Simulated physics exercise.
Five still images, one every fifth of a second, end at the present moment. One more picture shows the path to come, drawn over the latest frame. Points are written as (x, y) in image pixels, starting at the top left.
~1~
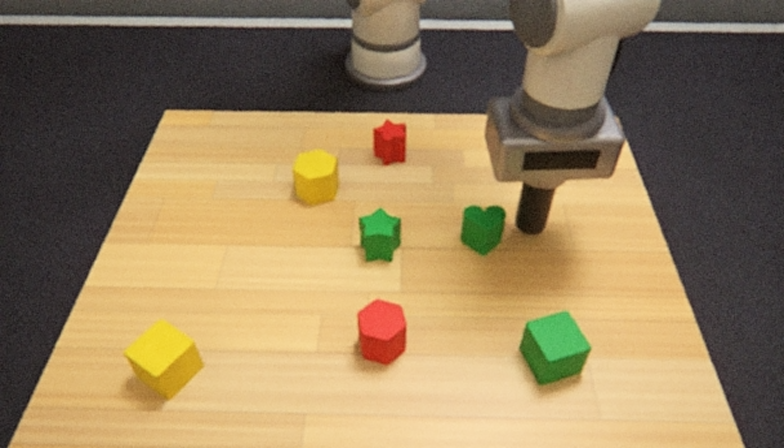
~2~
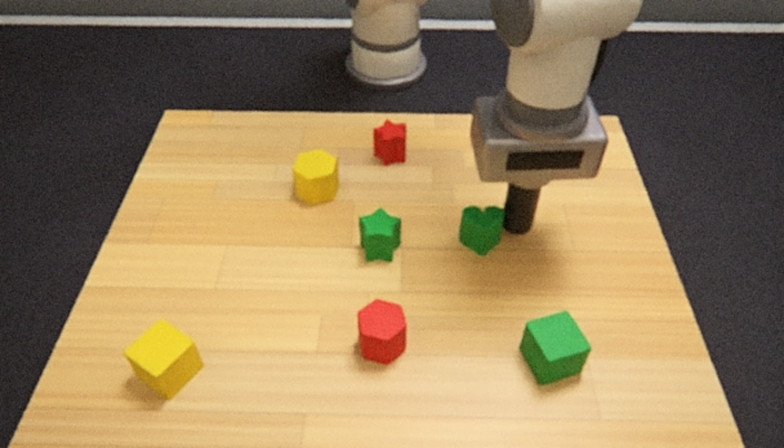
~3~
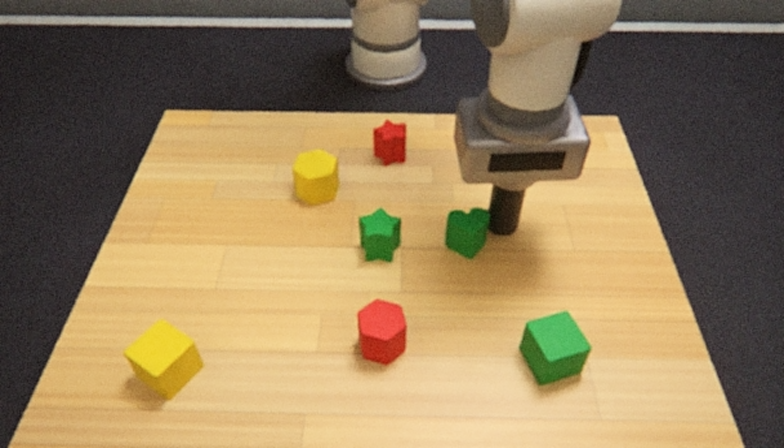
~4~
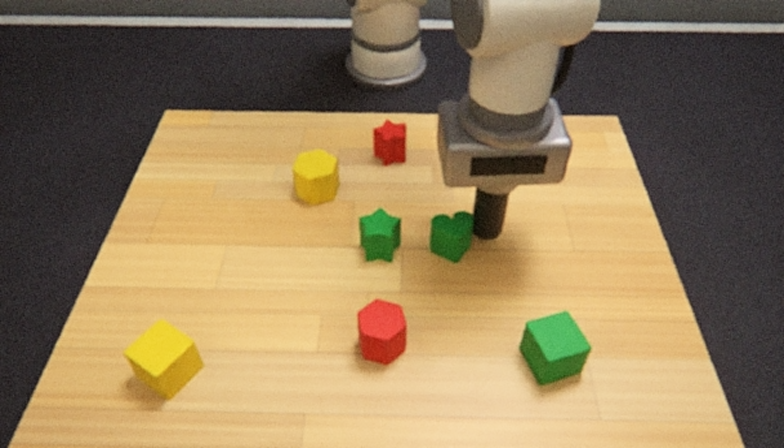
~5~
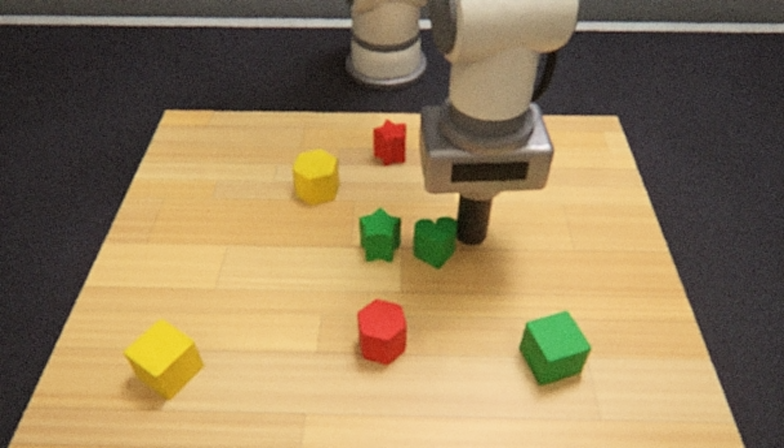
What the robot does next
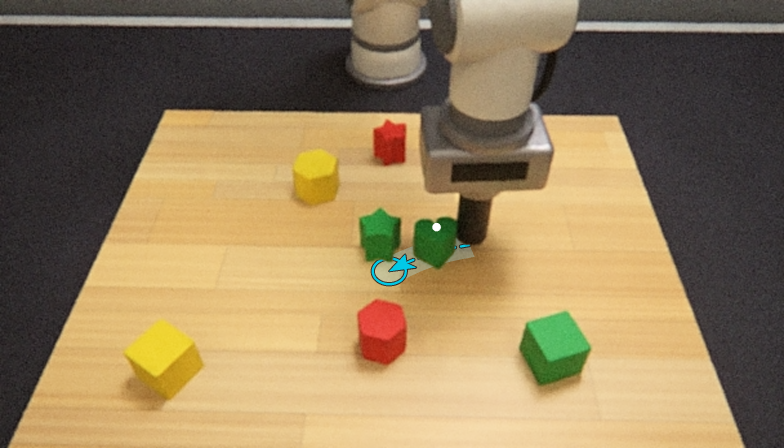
Robot arm with a dark rod pushing a green heart block left across a wooden table, close to a green star block.
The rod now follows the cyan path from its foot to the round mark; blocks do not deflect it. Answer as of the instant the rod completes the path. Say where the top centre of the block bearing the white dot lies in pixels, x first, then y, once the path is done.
It should be at (356, 261) by then.
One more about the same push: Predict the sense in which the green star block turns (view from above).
From above, the green star block will be seen to turn clockwise.
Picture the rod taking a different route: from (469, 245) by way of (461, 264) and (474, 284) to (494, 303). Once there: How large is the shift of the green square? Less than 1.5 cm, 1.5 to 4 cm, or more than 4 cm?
Shift: Under 1.5 cm.
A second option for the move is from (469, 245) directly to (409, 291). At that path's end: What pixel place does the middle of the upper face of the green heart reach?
I expect it at (377, 247).
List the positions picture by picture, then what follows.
In the first picture, tip of the rod at (530, 225), middles of tops, green star block at (380, 222), red hexagon at (382, 319), green heart at (485, 215).
In the second picture, rod at (517, 225), nothing pushed.
In the third picture, rod at (502, 226), green heart at (470, 218).
In the fourth picture, rod at (486, 230), green heart at (454, 222).
In the fifth picture, rod at (471, 235), green star block at (380, 222), red hexagon at (382, 319), green heart at (437, 227).
The line goes from (469, 245) over (428, 254) to (389, 271); the dot is on the green heart.
The first path, step by step. Halfway along, rod at (428, 245); green star block at (369, 223), turned 35° clockwise; green heart at (394, 241), turned 15° anticlockwise.
At the end, rod at (389, 262); green star block at (369, 223), turned 40° clockwise; red hexagon unmoved; green heart at (356, 261), turned 30° anticlockwise.
